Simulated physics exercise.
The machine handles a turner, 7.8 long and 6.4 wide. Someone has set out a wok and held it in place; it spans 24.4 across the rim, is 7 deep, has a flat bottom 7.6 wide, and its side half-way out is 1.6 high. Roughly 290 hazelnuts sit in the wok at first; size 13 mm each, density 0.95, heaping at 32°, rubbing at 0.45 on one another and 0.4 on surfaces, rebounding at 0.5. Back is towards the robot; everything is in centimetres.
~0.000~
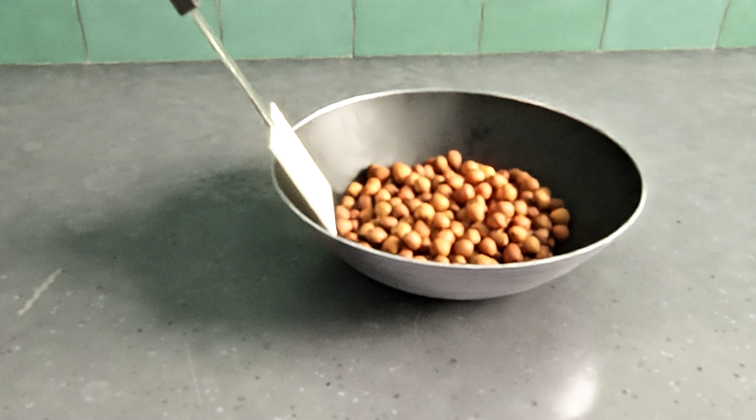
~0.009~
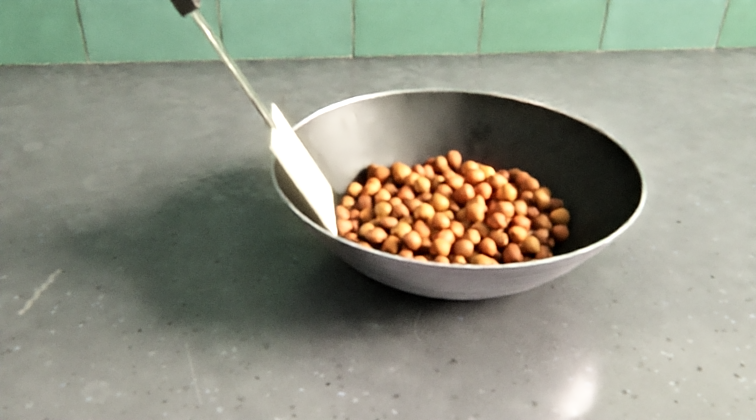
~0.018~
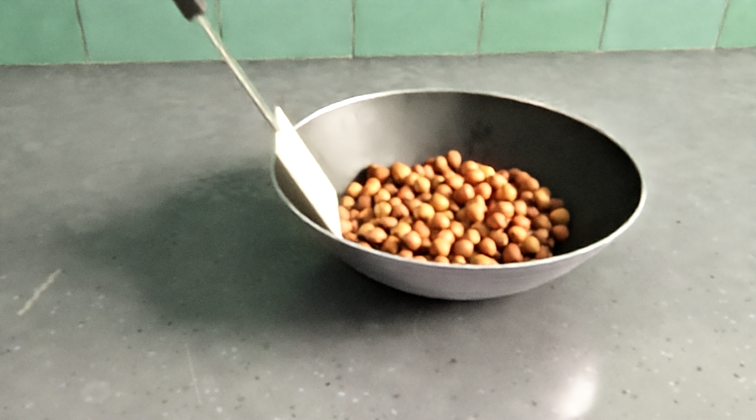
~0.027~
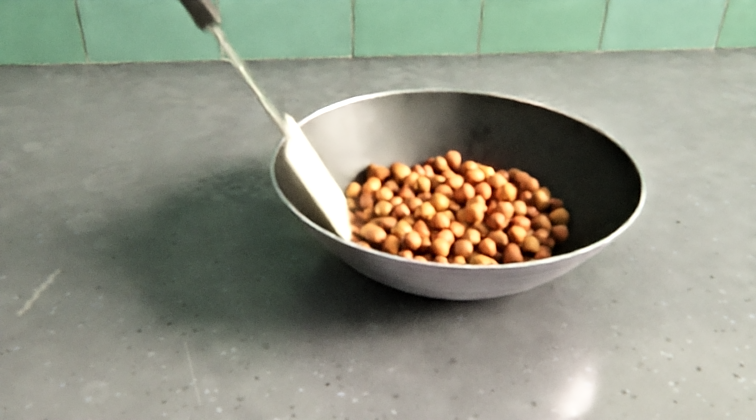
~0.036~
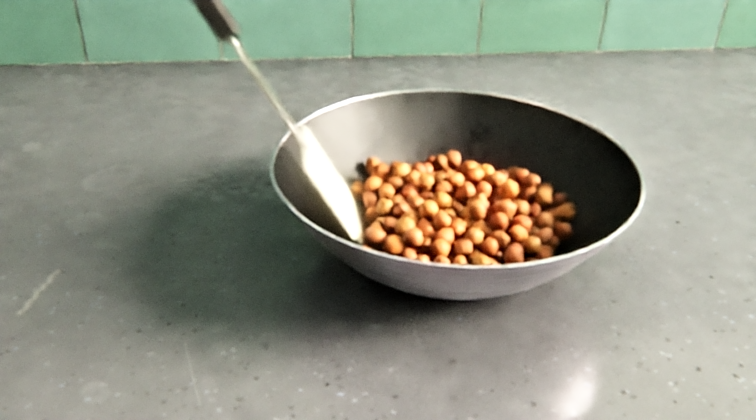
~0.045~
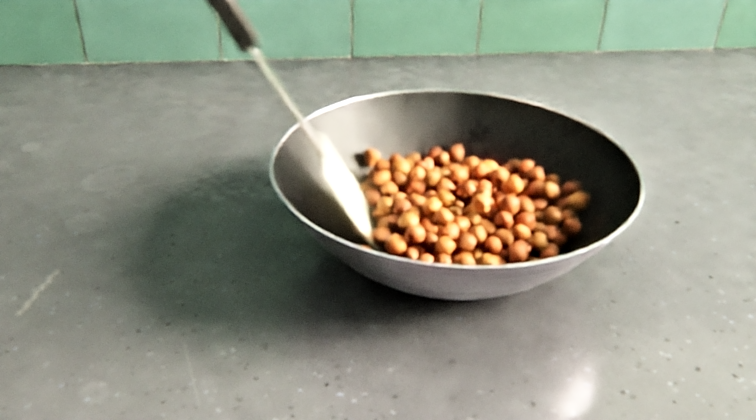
On a speckled grey counter before green tiles, a dark wok holds a heap of hazelnuts, with a pale turner resting nearly still against its left inner side. The turner then slides right and slightly down into the wok, pushing the nuts so the heap shifts and spreads a little rightward.
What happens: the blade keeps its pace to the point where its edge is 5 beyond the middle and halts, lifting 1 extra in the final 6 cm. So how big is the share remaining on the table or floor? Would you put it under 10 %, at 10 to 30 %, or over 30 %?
I would say 10 to 30 %.
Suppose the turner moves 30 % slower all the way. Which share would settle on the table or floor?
Then about 10 per cent.
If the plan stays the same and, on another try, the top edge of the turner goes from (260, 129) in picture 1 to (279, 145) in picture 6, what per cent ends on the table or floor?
Off the vessel, on the table or floor: Some 5 percent.
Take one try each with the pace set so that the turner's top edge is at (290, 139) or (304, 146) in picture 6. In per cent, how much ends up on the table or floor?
I'd estimate close to 0 and 10 in a hundred.
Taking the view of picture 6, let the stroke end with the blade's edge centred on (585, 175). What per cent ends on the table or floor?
Something close to 55 in a hundred.
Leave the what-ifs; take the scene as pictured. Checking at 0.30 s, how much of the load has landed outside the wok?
5 per cent.
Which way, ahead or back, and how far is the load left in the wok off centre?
Ahead, by about 3.5 cm.
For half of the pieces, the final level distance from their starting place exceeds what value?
6 cm.
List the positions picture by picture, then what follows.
The turner top edge at (270, 123), sloping 61°; upper third of the load around (454, 209), from x 340 to 560, top at y 160; 287 in the wok, in the first picture.
The turner top edge at (271, 124), sloping 61°; upper third of the load around (454, 209), from x 340 to 560, top at y 160, in the second picture.
The turner top edge at (276, 127), sloping 61°; upper third of the load around (454, 209), from x 340 to 560, top at y 160, in the third picture.
The turner top edge at (288, 135), sloping 61°; upper third of the load around (454, 207), from x 345 to 560, top at y 160, in the fourth picture.
The turner top edge at (304, 145), sloping 61°; upper third of the load around (458, 205), from x 355 to 565, top at y 160, in the fifth picture.
The turner top edge at (322, 153), sloping 61°; upper third of the load around (467, 201), from x 360 to 580, top at y 155; 287 in the wok, in the sixth picture.
After 0.07 s, sloping 61°, highest piece 7 above the table; 287 in the wok.
After 0.09 s, sloping 61°, highest piece 9 above the table; 287 in the wok.
After 0.30 s, sloping 61°, highest piece 10 above the table; 238 in the wok, 21 on the table or floor, 28 on the blade or in flight.
After 1.35 s, sloping 61°, highest piece 7 above the table; 238 in the wok, 49 on the table or floor.
In the end, 238 in the wok, 49 on the table or floor. That is 17 % on the table or floor.
